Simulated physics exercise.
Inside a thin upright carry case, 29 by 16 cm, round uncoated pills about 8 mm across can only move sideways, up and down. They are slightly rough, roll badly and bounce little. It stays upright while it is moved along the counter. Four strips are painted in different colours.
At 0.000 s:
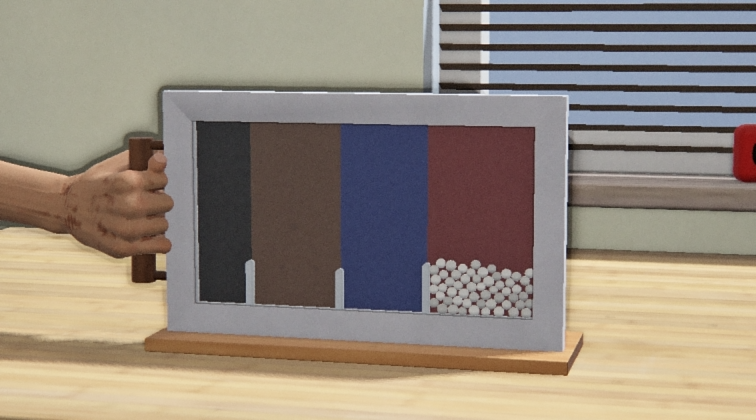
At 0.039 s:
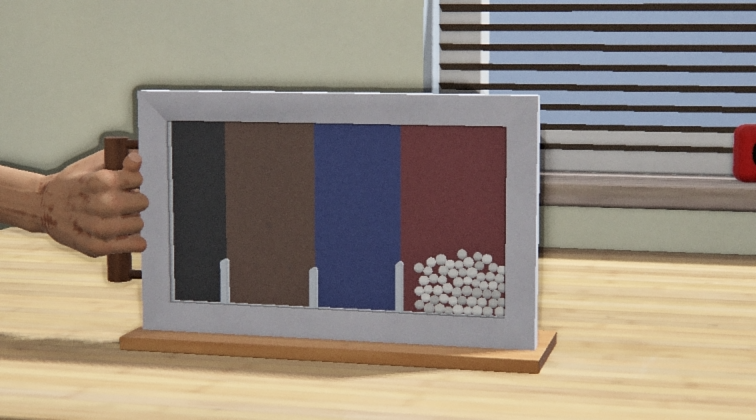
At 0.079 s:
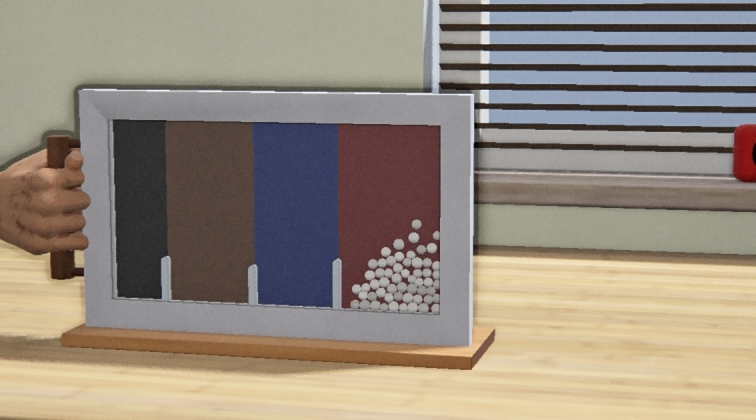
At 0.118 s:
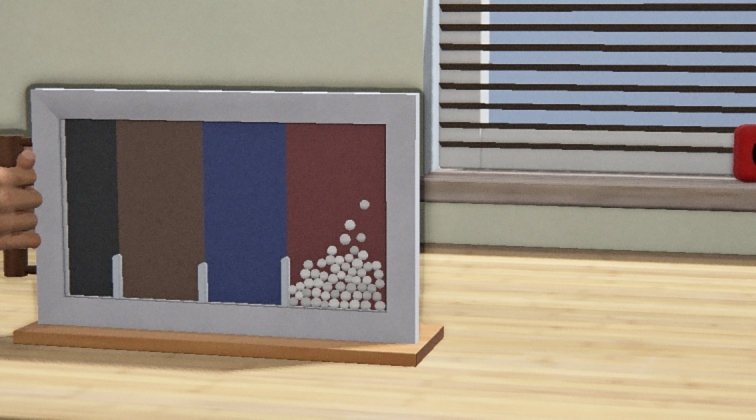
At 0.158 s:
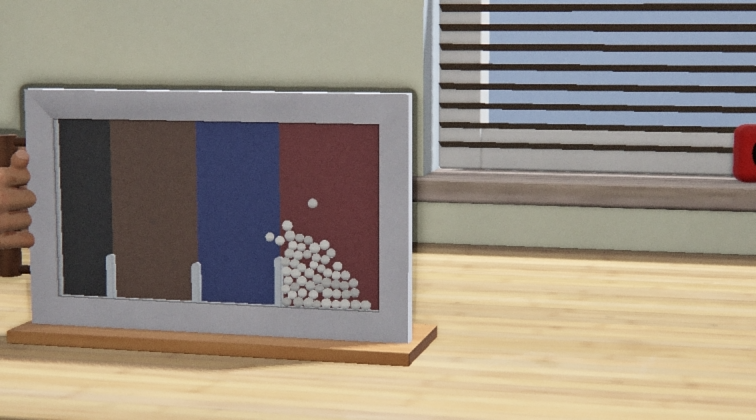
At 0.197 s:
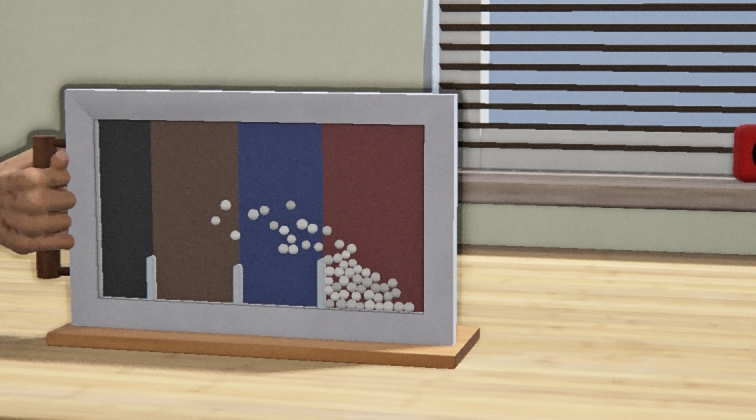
White pills pile up and scatter leftward over a divider as a hand slides their case left, then right.
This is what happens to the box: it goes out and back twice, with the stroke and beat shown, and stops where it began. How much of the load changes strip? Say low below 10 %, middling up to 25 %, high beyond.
It is high.
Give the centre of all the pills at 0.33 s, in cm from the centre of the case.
Some 7 cm right and 5 cm below.
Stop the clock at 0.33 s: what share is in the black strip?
Roughly 5 per cent.
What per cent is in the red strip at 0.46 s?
Roughly 60 per cent.
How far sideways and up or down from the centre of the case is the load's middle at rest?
Some 4 cm right and 7 cm below.
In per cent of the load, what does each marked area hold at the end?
Red strip: 55; blue strip: 10; black strip: 10; brown strip: 25.
By 0.33 s, it is 3 cm to the left; the pills' middle is 7 cm right of and 5 cm below the centre; red 70 %, blue 5 %, black 5 %, brown 20 %; 30 % have changed strip.
By 0.46 s, it is 12 cm to the left; the pills' middle is 4 cm right of and 5 cm below the centre; red 60 %, blue 15 %, black 5 %, brown 20 %; 40 % have changed strip.
By 0.57 s, it is at its start; the pills' middle is 3 cm right of and 6 cm below the centre; red 55 %, blue 5 %, black 15 %, brown 25 %; 45 % have changed strip.
At rest by 1.2 s, it is at its start; red 55 %, blue 10 %, black 10 %, brown 25 %; 45 % have changed strip.
